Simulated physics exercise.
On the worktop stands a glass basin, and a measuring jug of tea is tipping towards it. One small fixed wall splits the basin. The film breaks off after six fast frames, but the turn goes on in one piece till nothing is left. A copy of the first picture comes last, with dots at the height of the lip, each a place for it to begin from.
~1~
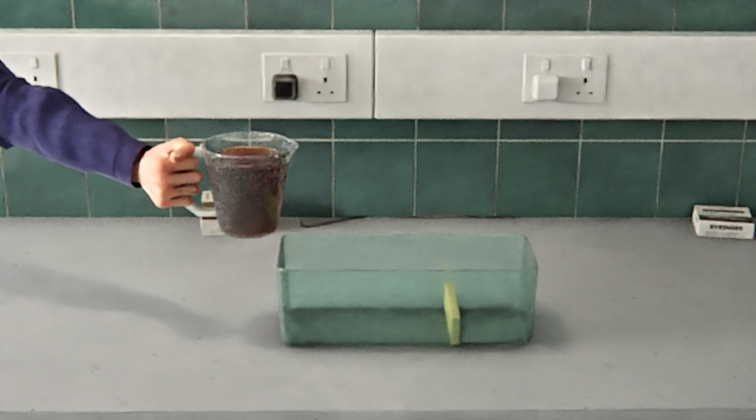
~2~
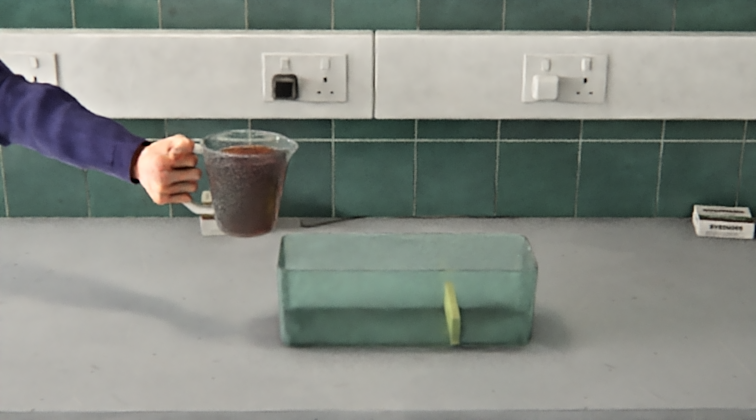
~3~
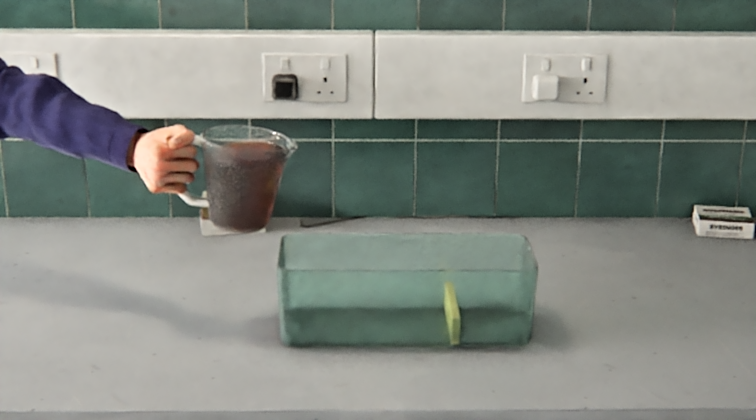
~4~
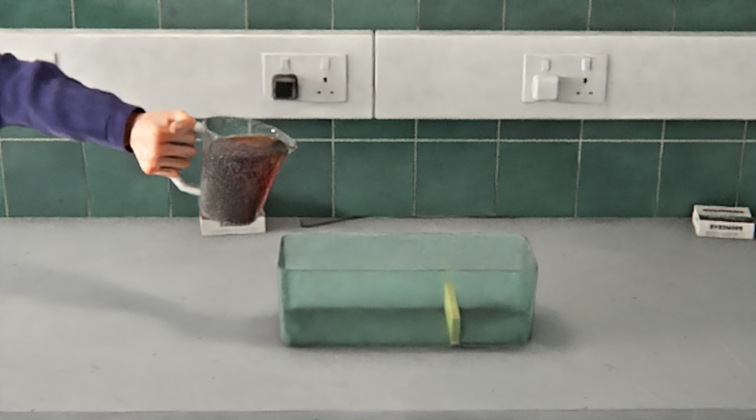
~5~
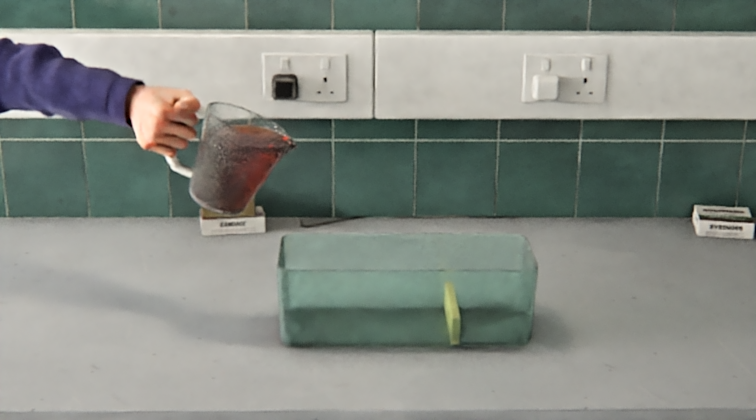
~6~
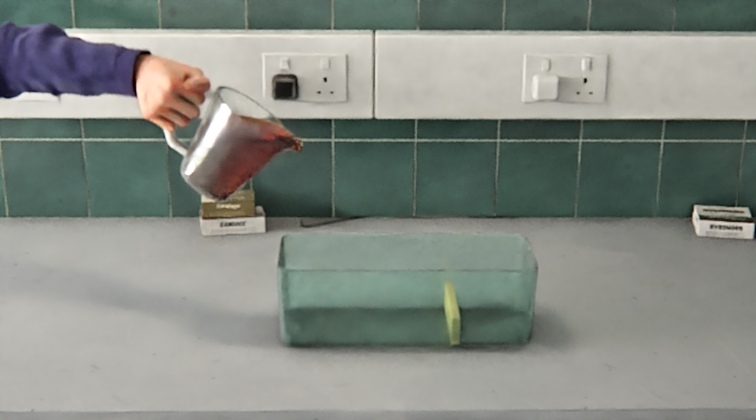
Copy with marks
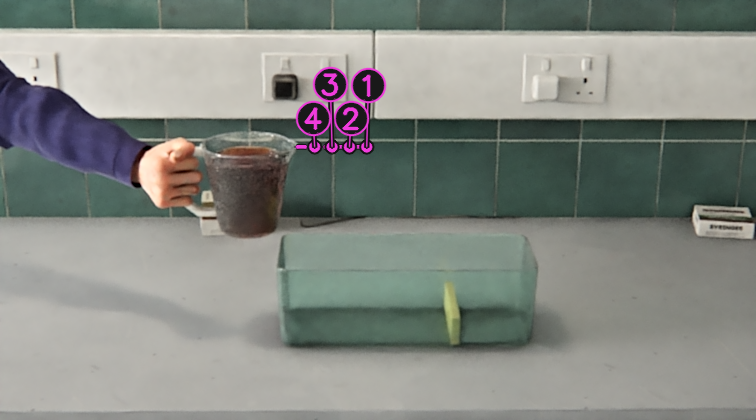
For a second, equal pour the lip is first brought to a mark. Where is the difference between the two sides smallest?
The answer is spot 1.
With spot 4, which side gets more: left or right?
The left side.
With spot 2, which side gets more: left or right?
The left side.
On the marked copy, 1 at (366, 147); 2 at (349, 146); 3 at (332, 146); 4 at (314, 146).
If 1 is chosen, about 50 % ends left of the wall and 44 % right of it; 6 % is lost outside.
If 2 is chosen, about 81 % ends left of the wall and 14 % right of it; 5 % is lost outside.
If 3 is chosen, about 84 % ends left of the wall and 8 % right of it; 8 % is lost outside.
If 4 is chosen, about 79 % ends left of the wall and 11 % right of it; 10 % is lost outside.
